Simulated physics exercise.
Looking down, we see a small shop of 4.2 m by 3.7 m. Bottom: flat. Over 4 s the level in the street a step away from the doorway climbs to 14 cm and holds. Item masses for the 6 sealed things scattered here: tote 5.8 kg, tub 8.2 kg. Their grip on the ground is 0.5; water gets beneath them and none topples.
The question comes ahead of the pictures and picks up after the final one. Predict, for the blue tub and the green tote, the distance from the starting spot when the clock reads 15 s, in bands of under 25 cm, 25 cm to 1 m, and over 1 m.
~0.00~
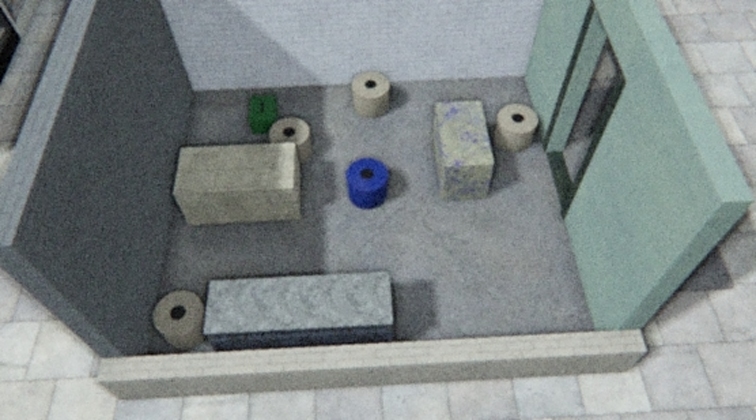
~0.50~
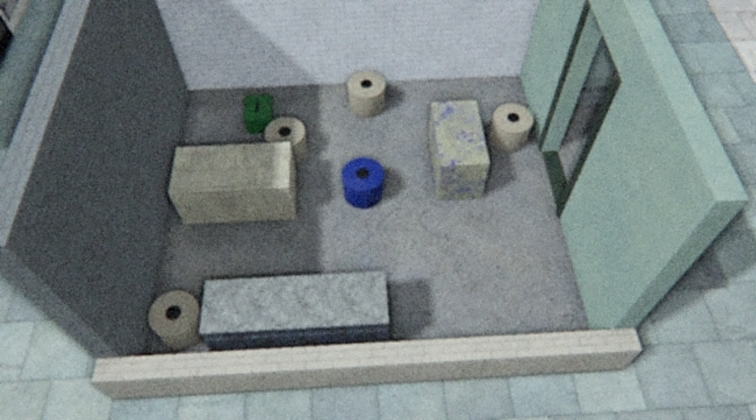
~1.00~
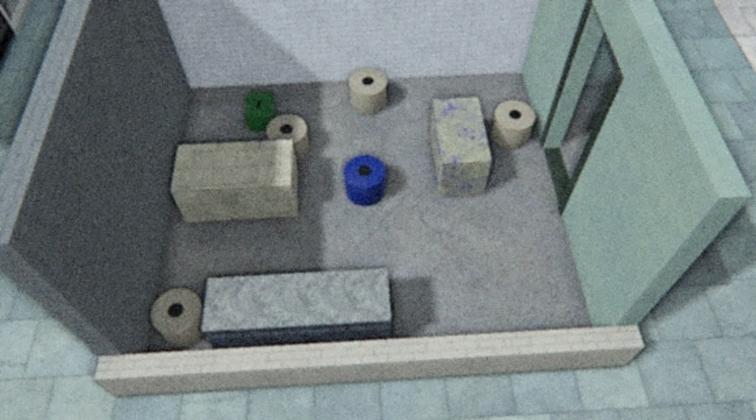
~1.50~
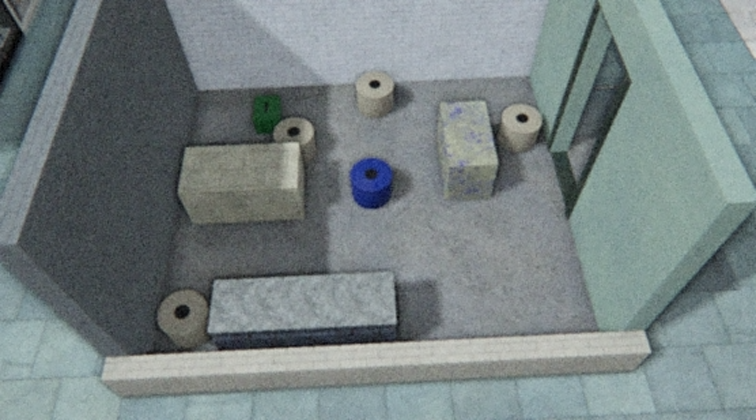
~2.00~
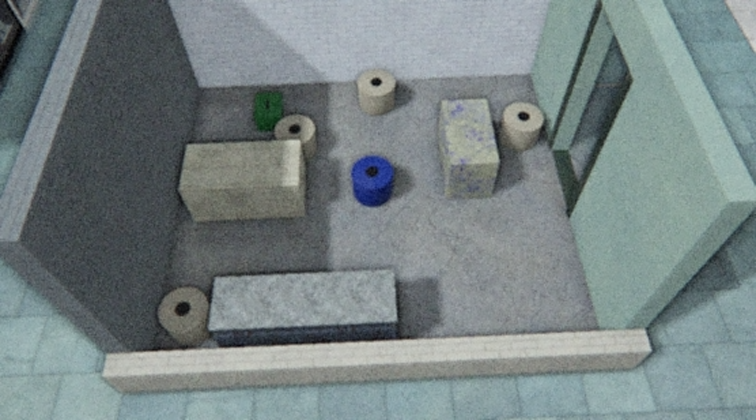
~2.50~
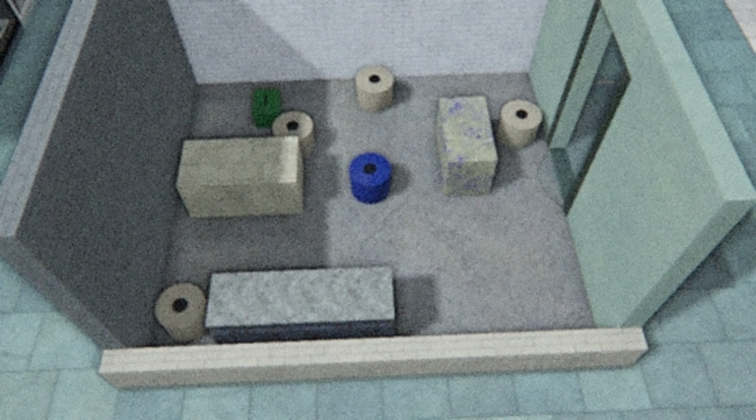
At 15 s, blue tub under 25 cm, green tote under 25 cm.
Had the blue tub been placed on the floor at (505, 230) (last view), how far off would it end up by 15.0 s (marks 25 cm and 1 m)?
In that run it wanders a bit.
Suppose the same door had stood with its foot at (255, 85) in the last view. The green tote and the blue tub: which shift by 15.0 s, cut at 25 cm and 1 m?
Green tote: Long trip; blue tub: Long trip.
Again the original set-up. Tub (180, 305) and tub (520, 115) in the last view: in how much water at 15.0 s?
I'd estimate 8 cm for the first and 3 cm for the second.
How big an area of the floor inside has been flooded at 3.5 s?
Roughly 1.0 m2.
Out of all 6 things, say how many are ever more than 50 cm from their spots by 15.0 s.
The total is 1.
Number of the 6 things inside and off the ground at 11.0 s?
The count is 1.
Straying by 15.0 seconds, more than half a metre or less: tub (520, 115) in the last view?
It is beyond.
After 3.5 s the blue tub is near (370, 169), 0.0 m from its start, aground; the green tote is near (266, 101), 0.0 m from its start, aground; 0 afloat.
After 6.8 s the blue tub is near (370, 169), 0.0 m from its start, aground; the green tote is near (266, 101), 0.0 m from its start, aground; 1 afloat.
After 11.0 s the blue tub is near (370, 169), 0.0 m from its start, aground; the green tote is near (266, 101), 0.0 m from its start, aground; 1 afloat.
After 15.0 s the blue tub is near (370, 169), 0.0 m from its start, aground; the green tote is near (266, 101), 0.0 m from its start, aground; 1 afloat.
